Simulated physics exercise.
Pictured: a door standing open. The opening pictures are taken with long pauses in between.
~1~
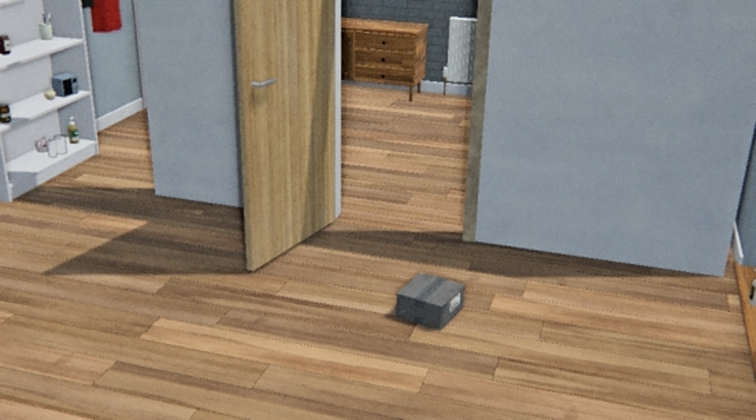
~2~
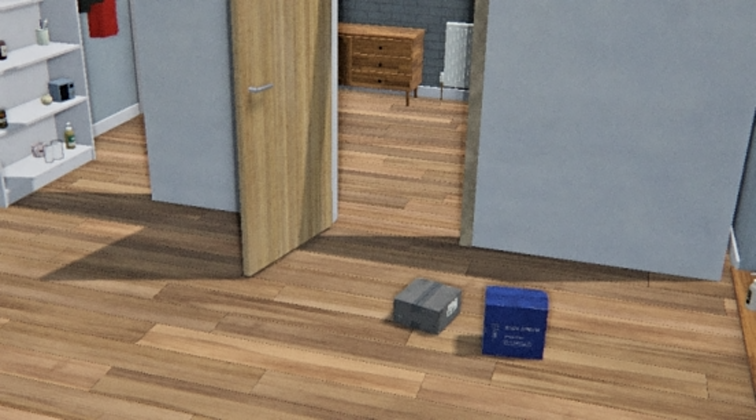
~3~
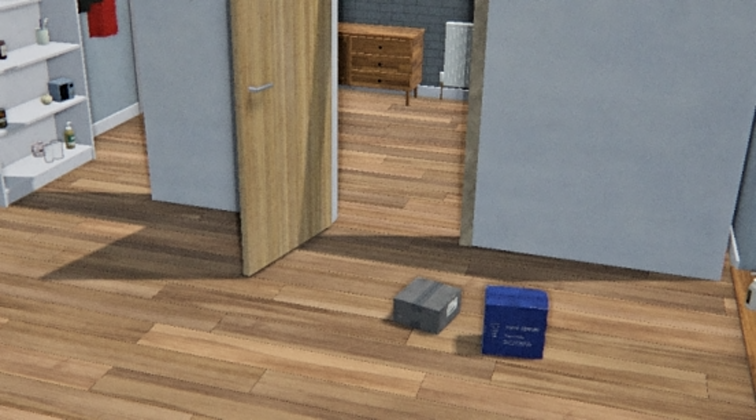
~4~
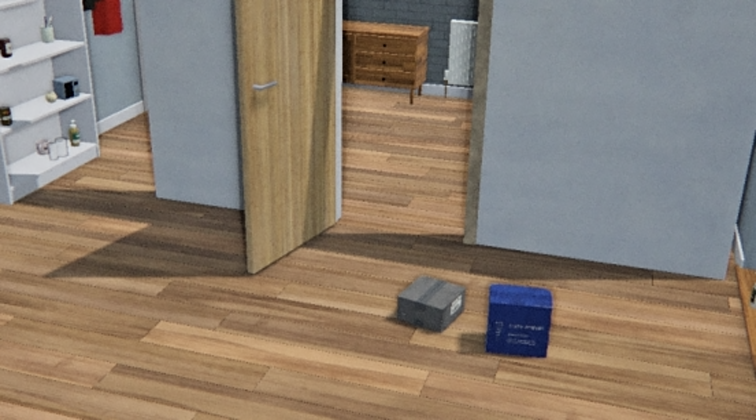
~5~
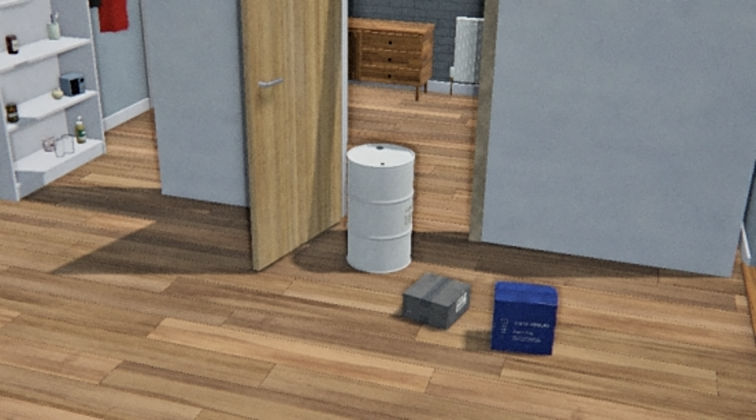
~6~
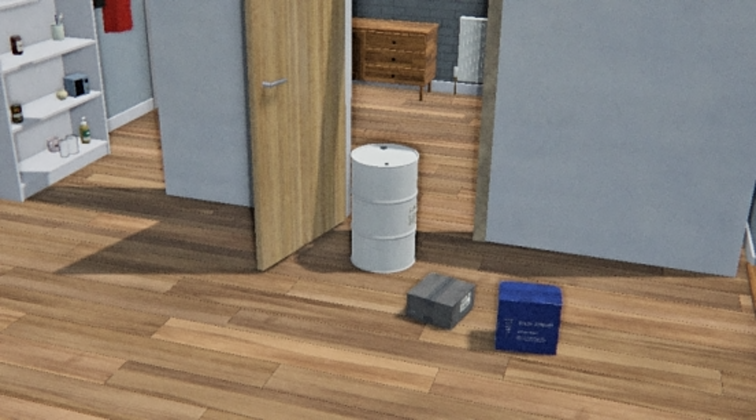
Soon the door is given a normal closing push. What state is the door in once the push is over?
The attempt is thwarted.
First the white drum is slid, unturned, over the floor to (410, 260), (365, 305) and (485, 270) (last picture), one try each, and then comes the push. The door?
Held up partway; Swings all the way; Swings all the way.
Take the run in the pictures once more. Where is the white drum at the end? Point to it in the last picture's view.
It winds up at roughly (394, 207).
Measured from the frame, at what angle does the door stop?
It stays open at around 60°.
Then, 0.50 s later than the last frame, door 95° open.
Then, 0.80 s later than the last frame, door 80° open.
Then, 1.00 s later than the last frame, door 68° open.
Then, 1.20 s later than the last frame, door 63° open; white drum moved a little near (392, 207).
When it is over, door 62° open; all 3 as before. End places, in pixels of the last picture, white drum near (394, 207).
